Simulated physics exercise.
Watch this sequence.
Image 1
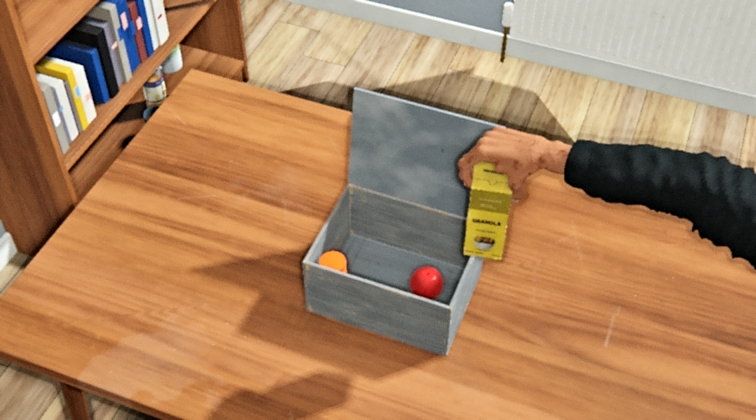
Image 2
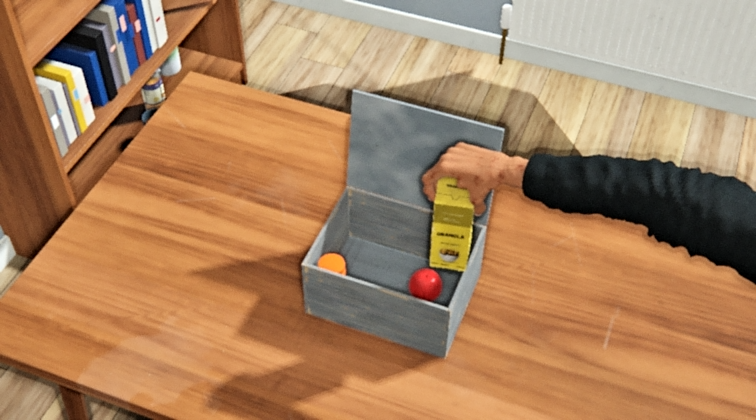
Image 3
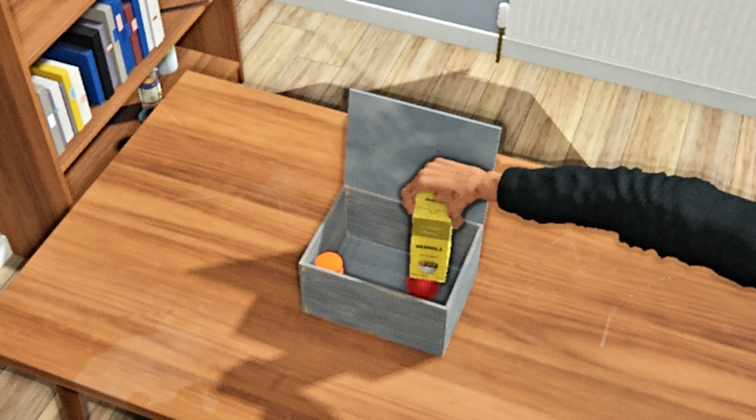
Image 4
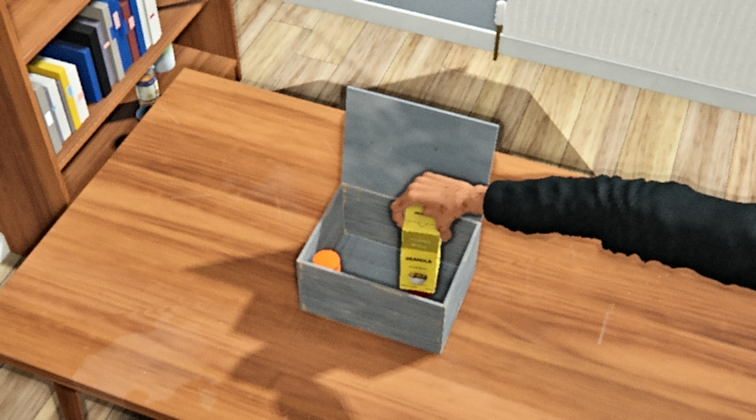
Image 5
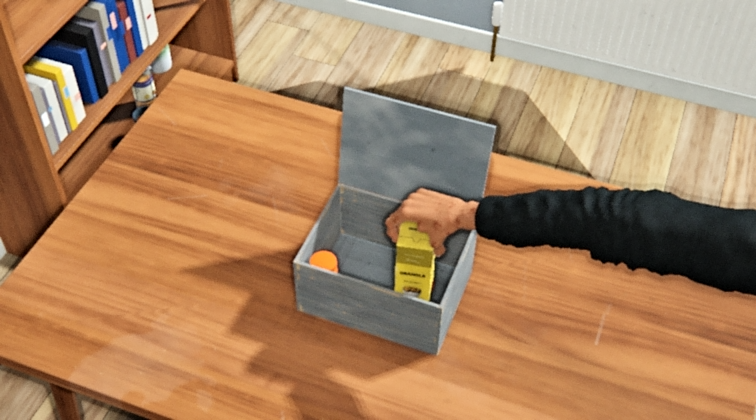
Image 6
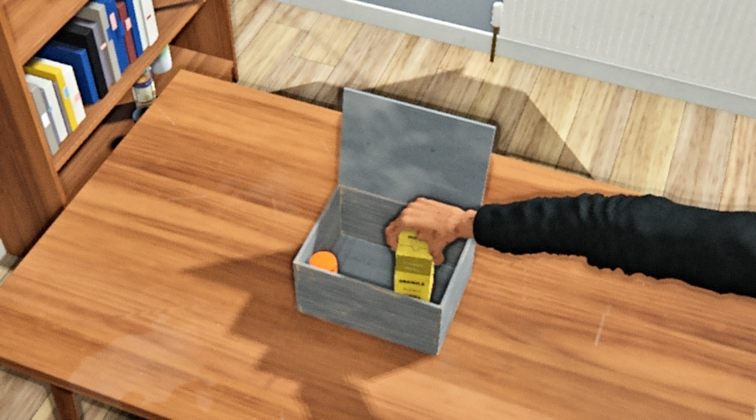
A hand in a dark sleeve lowered a yellow carton leftward into an open gray box on a wooden table, covering the red ball beside an orange one, and still held the carton inside.
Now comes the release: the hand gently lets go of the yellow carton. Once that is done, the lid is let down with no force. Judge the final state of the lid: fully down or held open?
Box left unshut.
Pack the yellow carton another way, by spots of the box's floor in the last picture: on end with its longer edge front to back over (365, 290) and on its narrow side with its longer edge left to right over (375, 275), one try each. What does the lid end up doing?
The lid is blocked with the first placement and settles down with the second.
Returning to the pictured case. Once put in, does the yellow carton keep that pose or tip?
Observation: It keeps the set orientation.
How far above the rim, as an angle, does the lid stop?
Near 10°.
Then, 0.60 s later than the last frame, yellow carton moved about its own width near (413, 295).
Then, 1.40 s later than the last frame, lid 72° above the rim; yellow carton moved about its own width near (413, 295).
Then, 1.70 s later than the last frame, lid 51° above the rim; yellow carton moved about its own width near (413, 295).
Then, 2.00 s later than the last frame, lid 25° above the rim; yellow carton moved about its own width near (413, 295).
When it is over, lid 10° above the rim; moved from the start, yellow carton; the other 2 as before. End places, in pixels of the last picture, yellow carton near (413, 295).
